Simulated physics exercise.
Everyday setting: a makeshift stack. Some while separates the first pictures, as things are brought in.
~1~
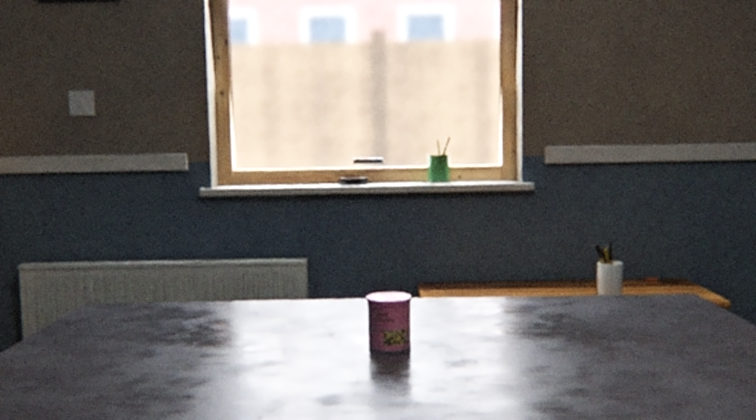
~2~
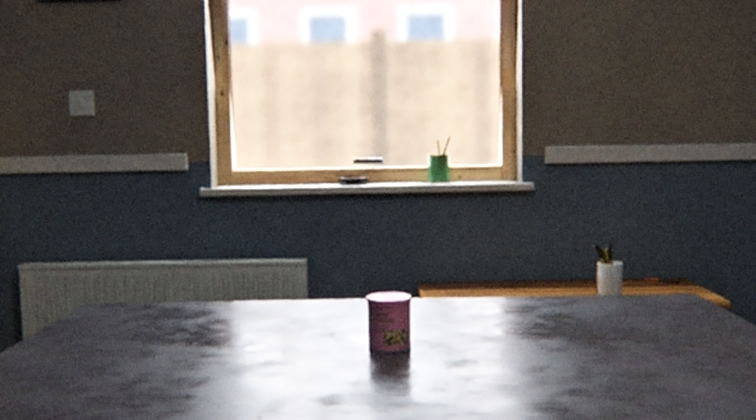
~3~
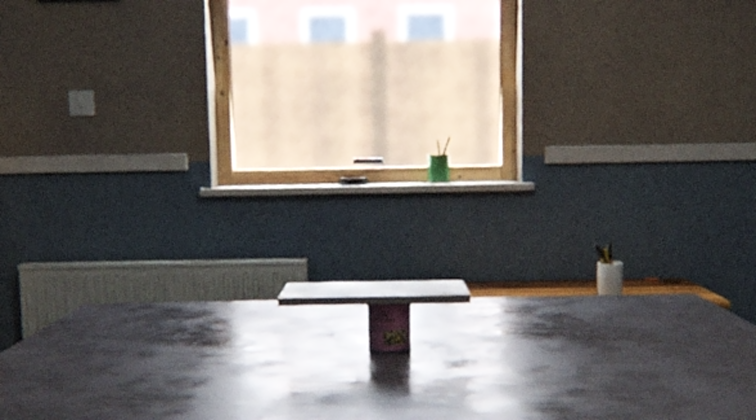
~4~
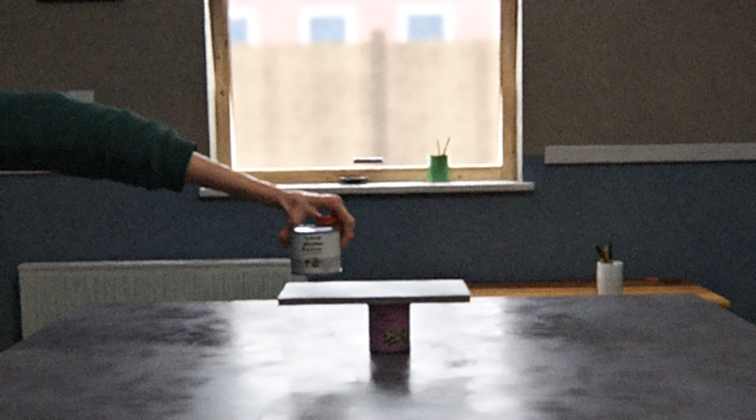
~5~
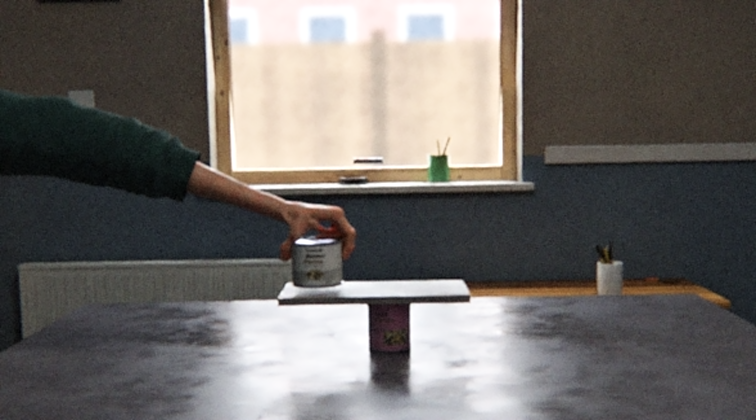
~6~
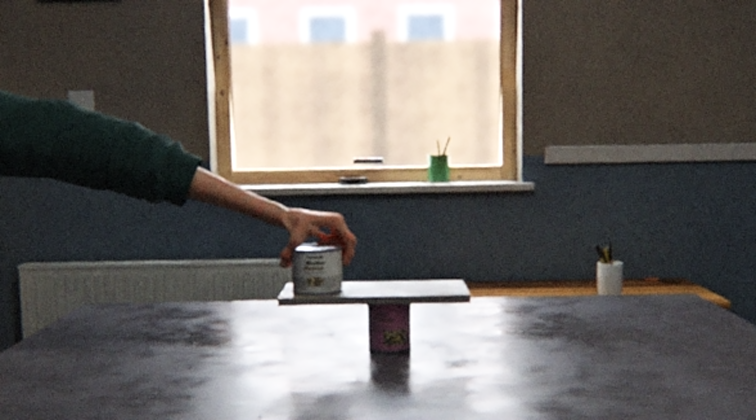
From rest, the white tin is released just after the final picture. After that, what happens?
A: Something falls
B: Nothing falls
(A) Something falls.
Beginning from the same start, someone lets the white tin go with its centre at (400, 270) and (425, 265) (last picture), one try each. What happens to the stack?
Well, the first time the stack stays put, and the second time it stays put.
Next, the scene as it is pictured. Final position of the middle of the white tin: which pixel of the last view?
Look near (261, 326) in the final picture.
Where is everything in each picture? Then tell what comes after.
The last thing is not in view yet; pink tin (389, 322), in the first frame.
The last thing is not in view yet; pink tin (389, 322), in the second frame.
The last thing is not in view yet; pink tin (389, 322), in the third frame.
On its way; white tin (315, 250); pink tin (389, 322), in the fourth frame.
On its way; white tin (317, 262); pink tin (389, 322), in the fifth frame.
In place under the hand; white tin (317, 269); pink tin (389, 322), in the sixth frame.
Then, 0.30 s after the last picture, white tin now fallen; grey board tipped 21° from how it was.
Then, 0.40 s after the last picture, grey board tipped 40° from how it was.
Then, 0.60 s after the last picture, grey board tipped 35° from how it was.
Then, 0.80 s after the last picture, grey board tipped 34° from how it was.
At rest, fallen, white tin; left askew, grey board; pink tin in place. Seen from the same camera at the end, white tin near (261, 326). The stack comes apart.
